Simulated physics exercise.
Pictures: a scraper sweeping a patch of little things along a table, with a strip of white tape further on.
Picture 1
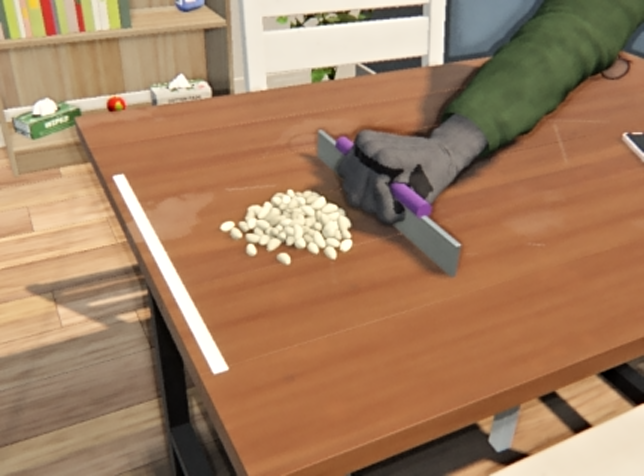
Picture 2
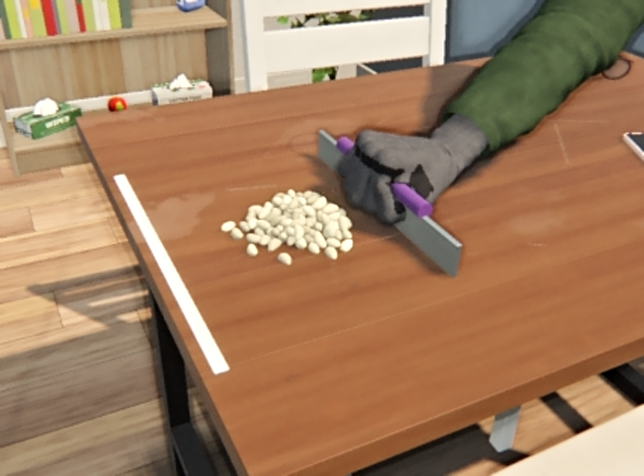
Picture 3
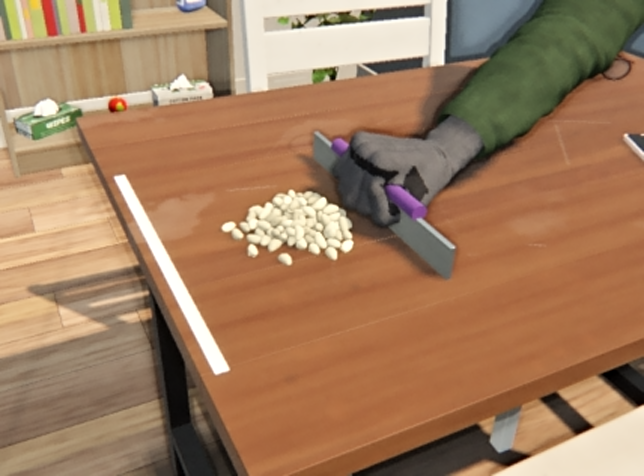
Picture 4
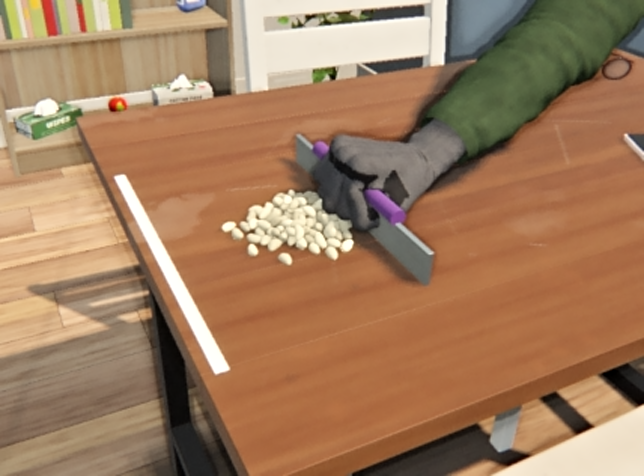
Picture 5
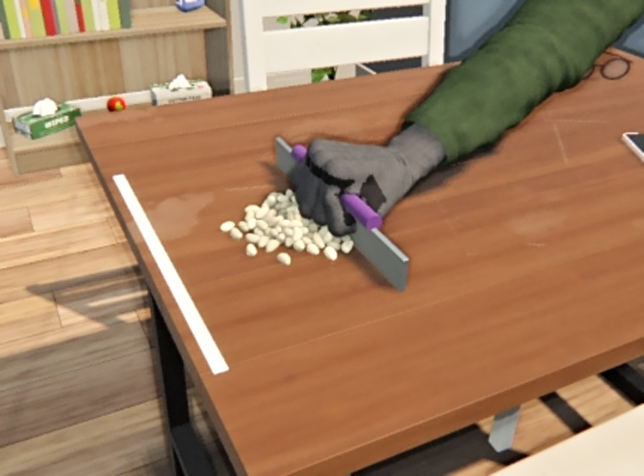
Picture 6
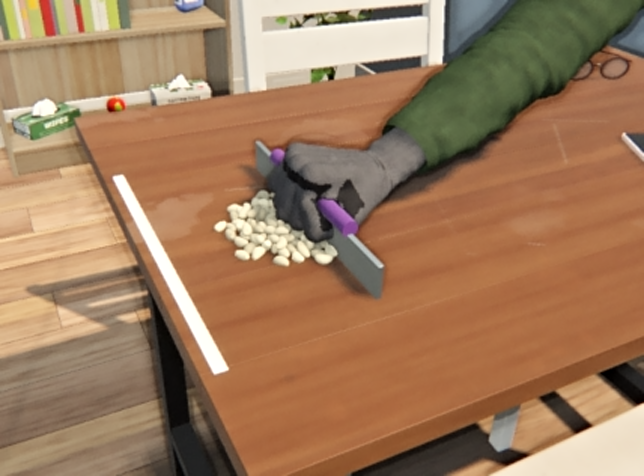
The video shows a gloved hand in a green sleeve holding a scraper still beside a heap of white beans on a wooden table, then sweeping it left, pushing the beans slightly toward a strip of white tape.
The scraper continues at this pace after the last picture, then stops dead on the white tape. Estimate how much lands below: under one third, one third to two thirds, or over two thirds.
Over two thirds.
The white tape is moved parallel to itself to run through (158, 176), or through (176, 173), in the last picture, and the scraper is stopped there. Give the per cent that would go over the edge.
Note: Case one around 30 in a hundred, case two around 10 in a hundred.
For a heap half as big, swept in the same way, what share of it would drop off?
It comes to 90 per cent or so.
Shortly afterwards, scraper still moving, near (232, 211); heap all on the table, its front near (159, 251).
Next, scraper stopped at the white tape; heap the bulk over the edge.
Some moments later, scraper stopped at the white tape; heap all but a few over the edge.
In the end, scraper stopped at the white tape; heap all but a few over the edge.
